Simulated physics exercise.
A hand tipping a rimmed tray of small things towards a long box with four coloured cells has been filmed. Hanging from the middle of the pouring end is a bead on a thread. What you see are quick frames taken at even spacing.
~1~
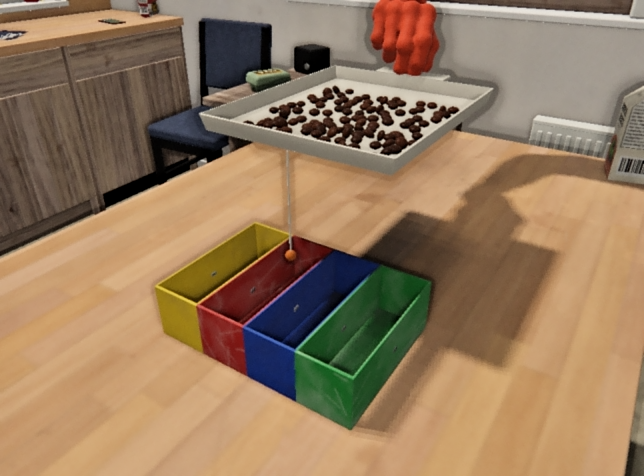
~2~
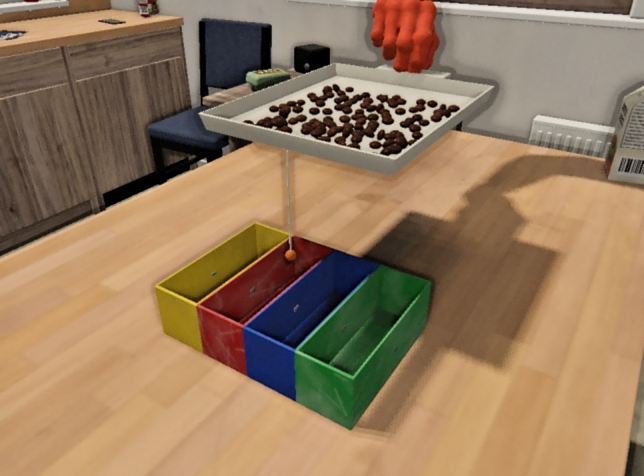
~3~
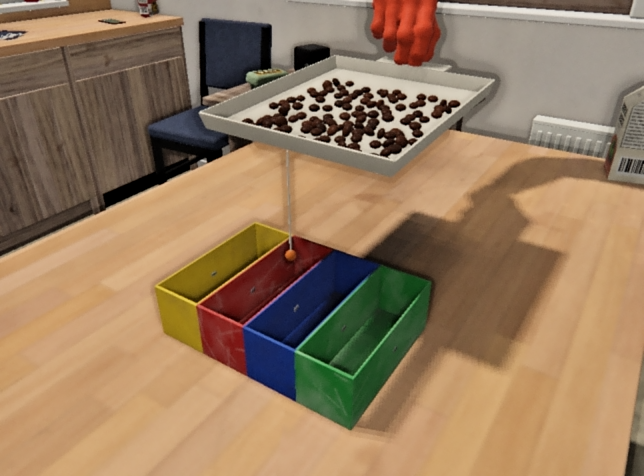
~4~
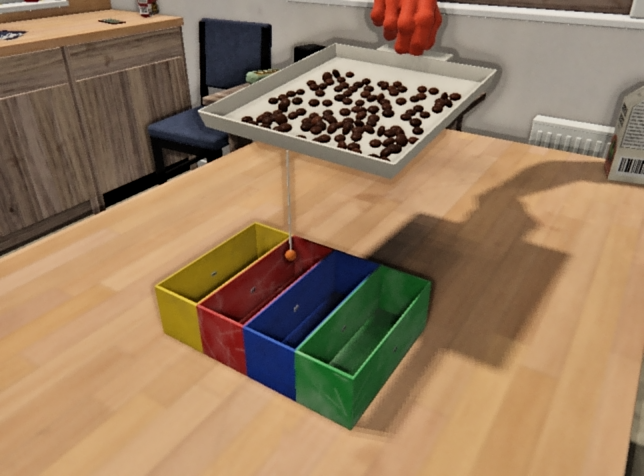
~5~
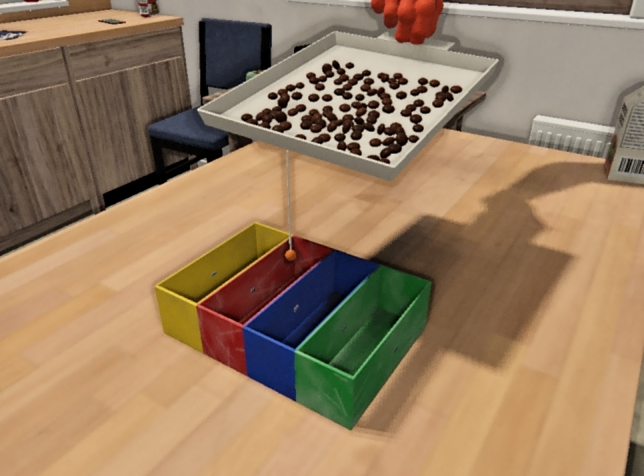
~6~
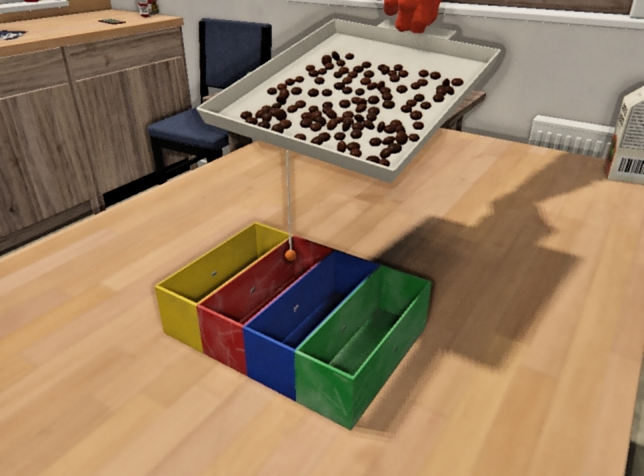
A red hand gradually tilts a tray of small brown pieces above four coloured compartments.
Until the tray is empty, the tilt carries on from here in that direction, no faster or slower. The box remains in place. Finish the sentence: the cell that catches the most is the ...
... Green cell.
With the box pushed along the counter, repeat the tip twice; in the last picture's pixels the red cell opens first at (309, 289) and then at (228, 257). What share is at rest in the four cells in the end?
Try 1: Some 100 %; try 2: Some 40 %.
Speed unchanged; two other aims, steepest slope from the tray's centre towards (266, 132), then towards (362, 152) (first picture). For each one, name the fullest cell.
Try 1 - the cell in yellow / try 2 - green.
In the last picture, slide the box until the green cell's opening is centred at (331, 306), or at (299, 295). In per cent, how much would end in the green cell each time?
First position: Some 40 %; second position: Some 20 %.
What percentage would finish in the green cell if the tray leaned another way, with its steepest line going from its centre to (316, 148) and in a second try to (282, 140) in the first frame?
Lab note: Case 1 near 30 %, case 2 near 0 %.
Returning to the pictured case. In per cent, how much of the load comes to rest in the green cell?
Some 50 per cent.
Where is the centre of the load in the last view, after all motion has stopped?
The centre comes to rest near (338, 358).
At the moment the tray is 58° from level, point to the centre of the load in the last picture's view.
Somewhere near pixel (341, 141).
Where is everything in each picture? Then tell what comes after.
The first frame shows corners of the pouring end at (205, 113) and (393, 156), level; middle of the load at (345, 120), flat chocolate drops; bead on its thread at (291, 255); yellow cell at (179, 315); red cell at (222, 336); blue cell at (270, 359); green cell at (324, 386).
The second frame shows corners of the pouring end at (205, 113) and (393, 156), level; middle of the load at (345, 119).
The third frame shows corners of the pouring end at (204, 112) and (393, 158), tipped barely, lowest at the right corner; middle of the load at (345, 116).
The fourth frame shows corners of the pouring end at (204, 110) and (392, 161), tipped a little, lowest at the right corner; middle of the load at (345, 112).
The fifth frame shows corners of the pouring end at (203, 109) and (392, 164), tipped a little, lowest at the right corner; middle of the load at (345, 108).
The sixth frame shows corners of the pouring end at (202, 107) and (392, 166), tipped a little, lowest at the right corner; middle of the load at (345, 104); yellow cell at (179, 315); red cell at (222, 336); blue cell at (270, 359); green cell at (324, 386).
Soon, tray tipped steeply; nearly all on the tray; a stray few falling or outside the box.
A while on, tray tipped right over; about a third on the tray; about a third in the green cell; a small part in the blue cell; a stray few in the red cell; about a quarter falling or outside the box.
Towards the end, tray tipped past a quarter turn; about half in the green cell; about a third in the blue cell; a small part in the red cell; a stray few in the yellow cell; a small part falling or outside the box.
Finally, tray tipped past a quarter turn; about half in the green cell; about a third in the blue cell; a small part in the red cell; a stray few in the yellow cell; a small part outside the box.
